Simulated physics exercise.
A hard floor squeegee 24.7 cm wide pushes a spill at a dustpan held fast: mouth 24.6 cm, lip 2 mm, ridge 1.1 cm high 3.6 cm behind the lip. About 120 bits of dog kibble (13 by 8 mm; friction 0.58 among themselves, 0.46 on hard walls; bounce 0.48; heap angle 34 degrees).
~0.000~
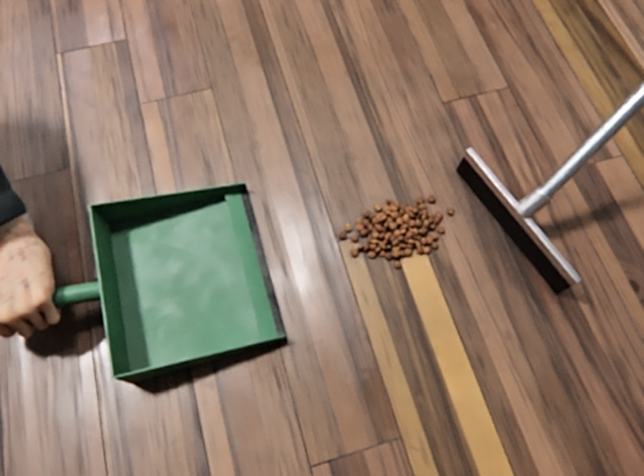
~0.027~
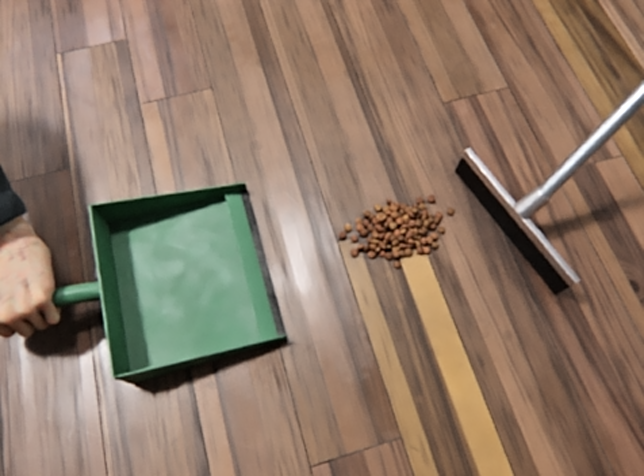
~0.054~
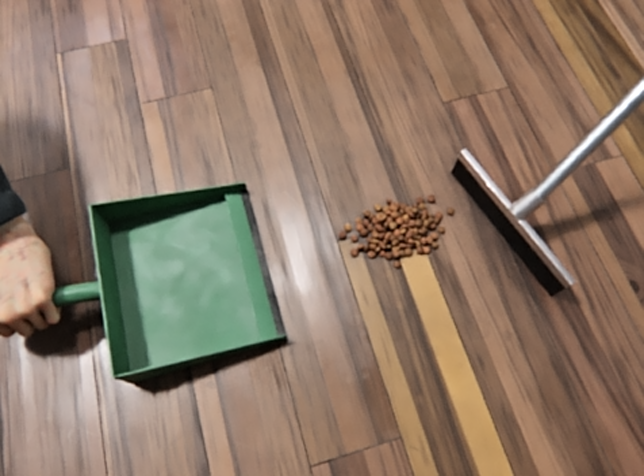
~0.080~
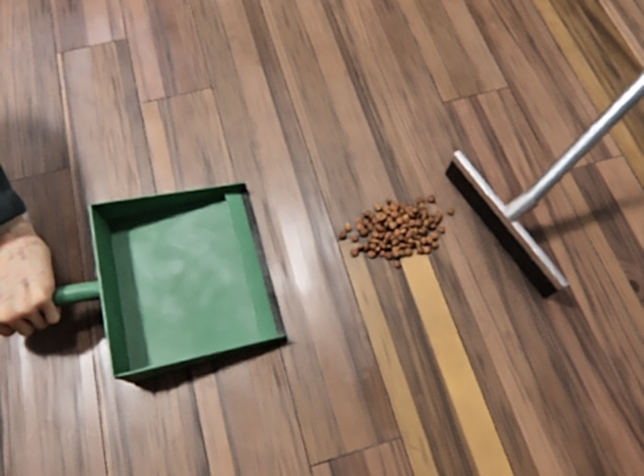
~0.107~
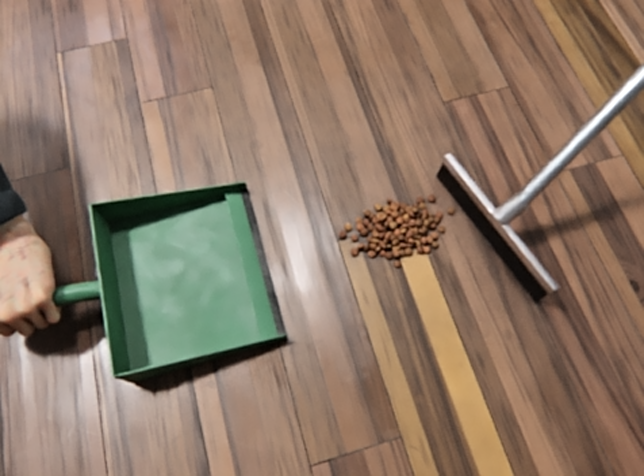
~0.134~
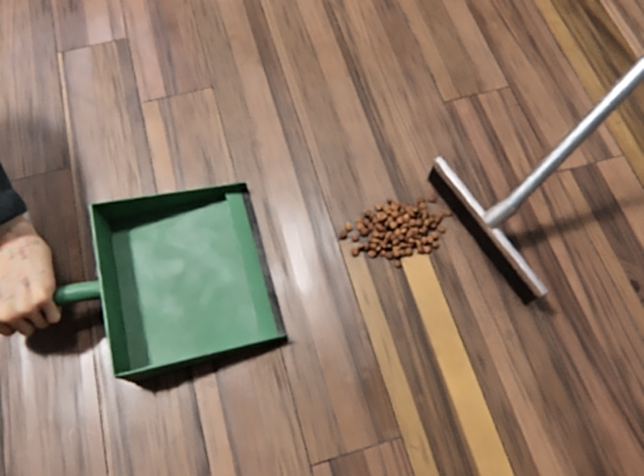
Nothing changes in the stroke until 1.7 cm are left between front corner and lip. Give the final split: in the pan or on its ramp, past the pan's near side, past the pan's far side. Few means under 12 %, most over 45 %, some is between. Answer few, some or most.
In the pan or on its ramp: Some; past the pan's near side: Few; past the pan's far side: Few.
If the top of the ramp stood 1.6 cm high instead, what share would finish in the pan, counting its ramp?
In that case some 20 per cent.
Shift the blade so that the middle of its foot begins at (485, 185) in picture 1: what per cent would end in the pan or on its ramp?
About 5 per cent.
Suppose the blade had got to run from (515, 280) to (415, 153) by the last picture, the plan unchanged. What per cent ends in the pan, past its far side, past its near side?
Pan 15, far 0, near 10.
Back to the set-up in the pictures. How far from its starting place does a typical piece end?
Some 20 cm.
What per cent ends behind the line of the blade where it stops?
About 5 per cent.
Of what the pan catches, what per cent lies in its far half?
Some 40 per cent.
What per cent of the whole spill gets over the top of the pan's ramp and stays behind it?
Some 5 per cent.
Then, at 0.35 s, middle of the blade 18 cm from the lip; 0 % over the lip, far side 0 %, near side 0 %.
After 0.49 s, middle of the blade 9 cm from the lip; 0 % over the lip, far side 0 %, near side 0 %.
Then, at 0.76 s, middle of the blade 5 cm from the lip; 20 % over the lip, far side 0 %, near side 5 %.
In the end, at 1.2 s, pan 20 %, near side 5 %, far side 0 %, in front of the lip or behind the blade 75 %.
